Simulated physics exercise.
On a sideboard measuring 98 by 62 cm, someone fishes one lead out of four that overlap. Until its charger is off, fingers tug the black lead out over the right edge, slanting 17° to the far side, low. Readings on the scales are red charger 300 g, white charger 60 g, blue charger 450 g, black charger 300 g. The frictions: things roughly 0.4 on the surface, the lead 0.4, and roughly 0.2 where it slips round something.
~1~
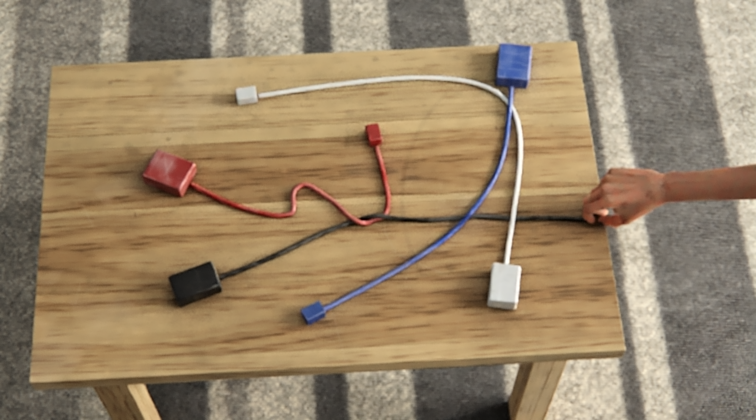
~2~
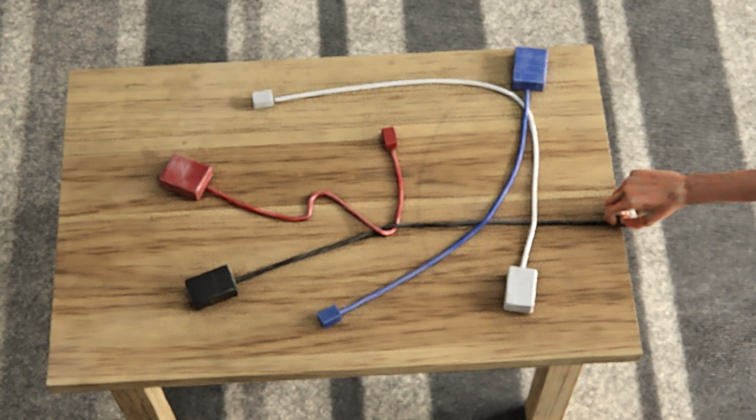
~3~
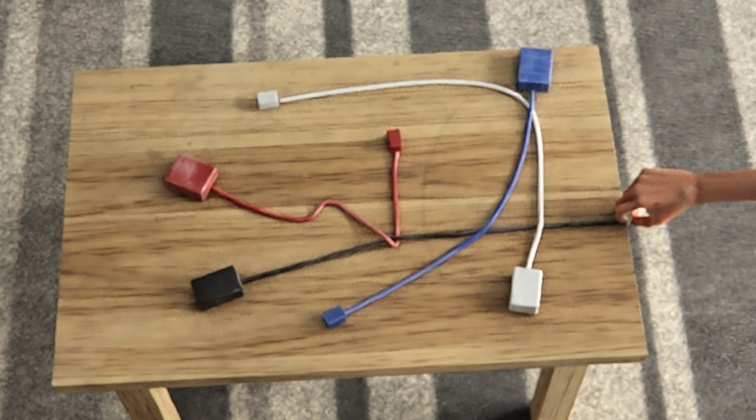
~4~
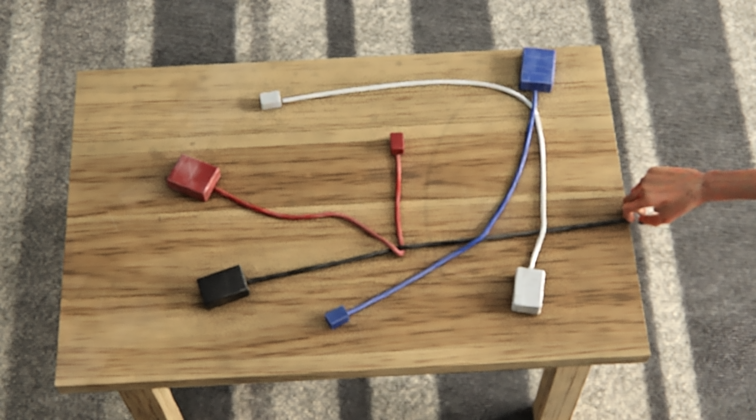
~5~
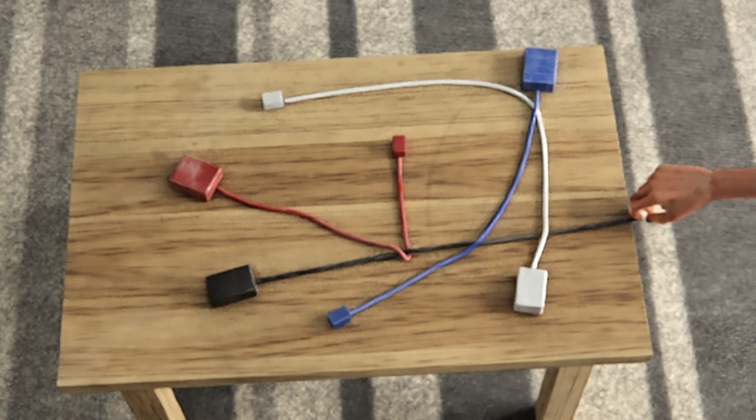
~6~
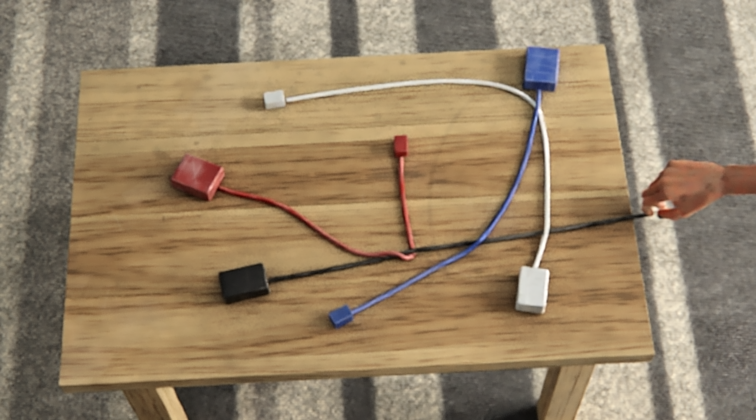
The clip shows four overlapping leads, red, blue, white and black, on a wooden table as a hand pulls the black one rightward past the edge, straightening it, then dragging its block along while the red lead's bends shift and smooth out.
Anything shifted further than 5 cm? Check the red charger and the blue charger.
Red charger: Yes, shifted. Blue charger: Yes, shifted.
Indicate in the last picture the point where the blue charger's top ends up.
It comes to rest close to (594, 79).
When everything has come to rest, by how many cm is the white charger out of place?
About: White charger 20 cm.
Next, the black lead's tail end at (402, 253); black charger 27 cm off its start, red plug 2 cm off its start.
Then, the black lead's tail end at (522, 180); red charger 13 cm off its start, black charger 51 cm off its start, red plug 8 cm off its start.
After that, the black lead's tail end at (640, 120); red charger 37 cm off its start at (405, 159), blue charger 4 cm off its start at (564, 73), black charger 76 cm off its start at (625, 123).
Later, the black lead has left the top; red charger 47 cm off its start, blue charger 10 cm off its start, black charger over the edge.
At the end, the black lead has left the top; red charger 47 cm off its start at (464, 147), blue charger 10 cm off its start at (594, 79), black charger over the edge, blue plug over the edge.
